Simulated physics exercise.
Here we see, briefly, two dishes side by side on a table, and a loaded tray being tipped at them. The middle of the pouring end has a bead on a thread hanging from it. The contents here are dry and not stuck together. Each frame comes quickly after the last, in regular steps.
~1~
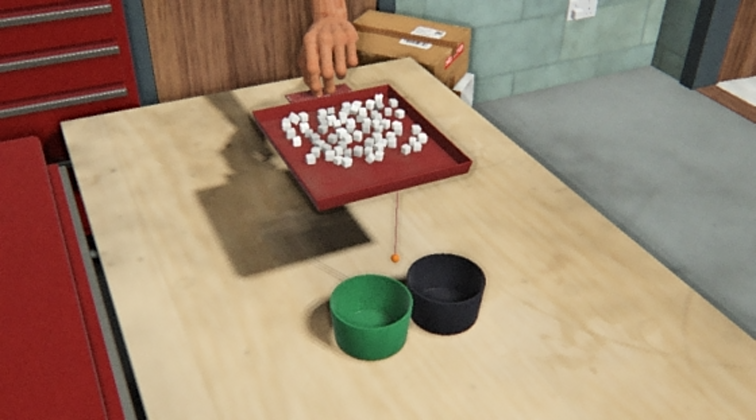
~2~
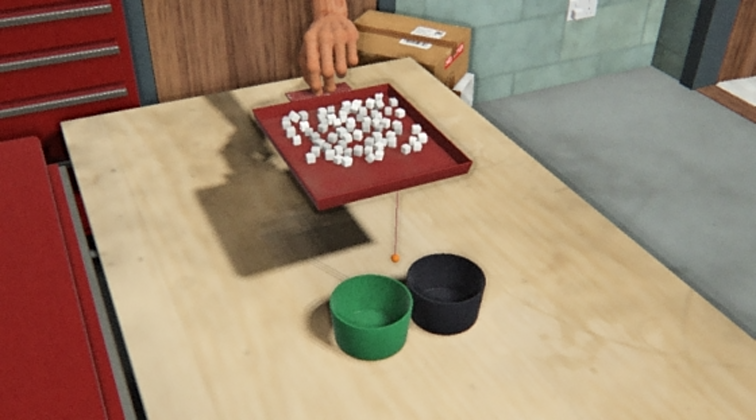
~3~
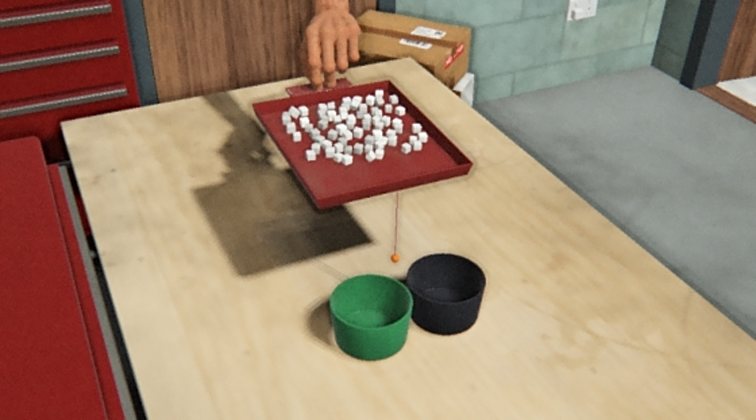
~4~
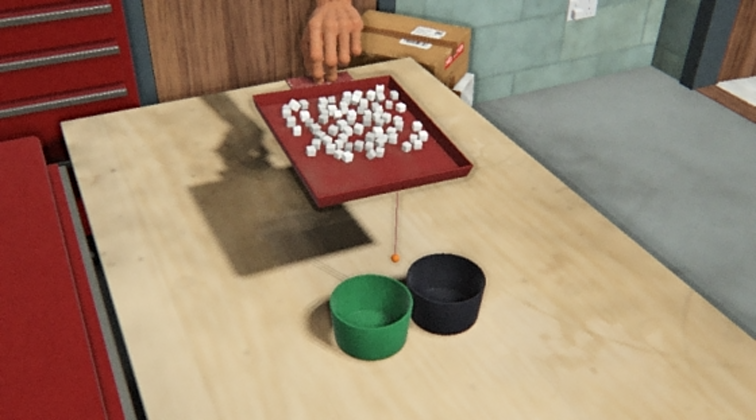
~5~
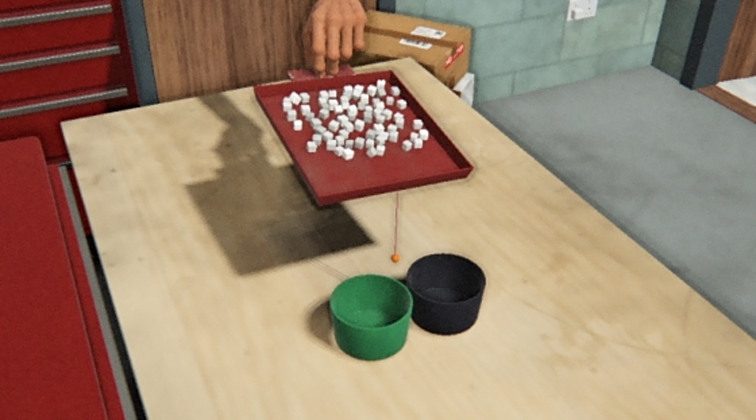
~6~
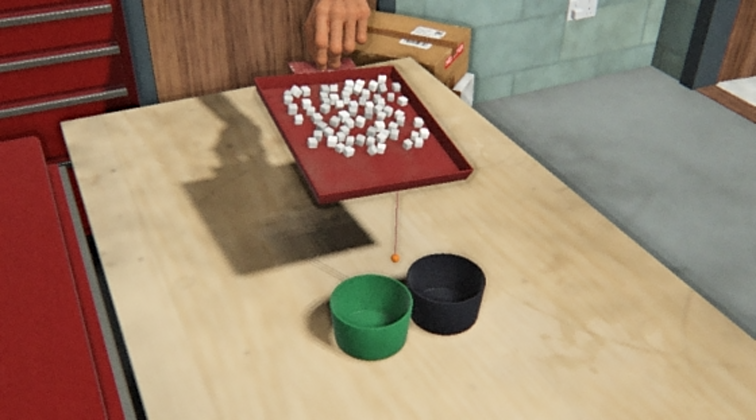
A hand at the back edge of a pale wooden table, seen from above in a workshop-like room, grips a dark red tray of white sugar cubes. A green dish and a black dish sit side by side below, near an orange bead hanging on a thread from the tray's front edge. The hand slowly raises the tray's back, tilting it slightly toward the front right, while the camera stays still.
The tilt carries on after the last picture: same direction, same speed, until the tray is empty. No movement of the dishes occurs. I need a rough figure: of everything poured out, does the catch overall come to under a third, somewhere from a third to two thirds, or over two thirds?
Most likely the dishes will trap one to two thirds of the load.
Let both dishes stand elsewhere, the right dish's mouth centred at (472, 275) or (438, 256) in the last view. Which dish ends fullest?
In turn: The dish on the right-hand side, then the dish on the right-hand side.
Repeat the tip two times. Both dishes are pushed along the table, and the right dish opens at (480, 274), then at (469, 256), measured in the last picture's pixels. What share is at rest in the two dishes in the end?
Close to 50 in a hundred, then close to 70 in a hundred.
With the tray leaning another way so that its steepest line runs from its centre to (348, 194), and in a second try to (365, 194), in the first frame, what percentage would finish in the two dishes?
About 50 % and 80 %.
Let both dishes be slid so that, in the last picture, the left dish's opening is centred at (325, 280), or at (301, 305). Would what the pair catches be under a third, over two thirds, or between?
Try one: Less than a third; try two: Below one third.
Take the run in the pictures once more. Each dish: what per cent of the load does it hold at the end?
Near 0 in a hundred for the left dish; near 50 for the right dish.
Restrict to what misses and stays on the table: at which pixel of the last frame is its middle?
I'd put the middle somewhere around (485, 277) in the last picture.
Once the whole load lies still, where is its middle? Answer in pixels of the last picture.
Somewhere around (463, 297) in the final view.
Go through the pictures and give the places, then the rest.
In the first picture, corners of the pouring end (319, 198) and (468, 161), level; middle of the load (350, 129), sugar cubes; left dish (389, 341); right dish (465, 316); bead on its thread (395, 258).
In the second picture, corners of the pouring end (319, 197) and (469, 161), level; middle of the load (350, 128).
In the third picture, corners of the pouring end (319, 196) and (469, 162), tipped barely, lowest at the right corner; middle of the load (350, 125).
In the fourth picture, corners of the pouring end (320, 195) and (469, 164), tipped a little, lowest at the right corner; middle of the load (351, 121).
In the fifth picture, corners of the pouring end (321, 194) and (470, 166), tipped a little, lowest at the right corner; middle of the load (351, 116).
In the sixth picture, corners of the pouring end (322, 192) and (470, 168), tipped a little, lowest at the right corner; middle of the load (352, 112); left dish (389, 341); right dish (465, 316).
Just after the last frame, tray tipped steeply; almost all on the tray; just a few in the right dish; just a few in the air.
A moment on, tray tipped right over; almost all on the tray; about a tenth in the right dish; just a few outside both; about a tenth in the air.
Further on, tray tipped past a quarter turn; roughly half in the right dish; roughly half outside both.
When it is over, tray tipped past a quarter turn; not one in the left dish; roughly half in the right dish; roughly half outside both.
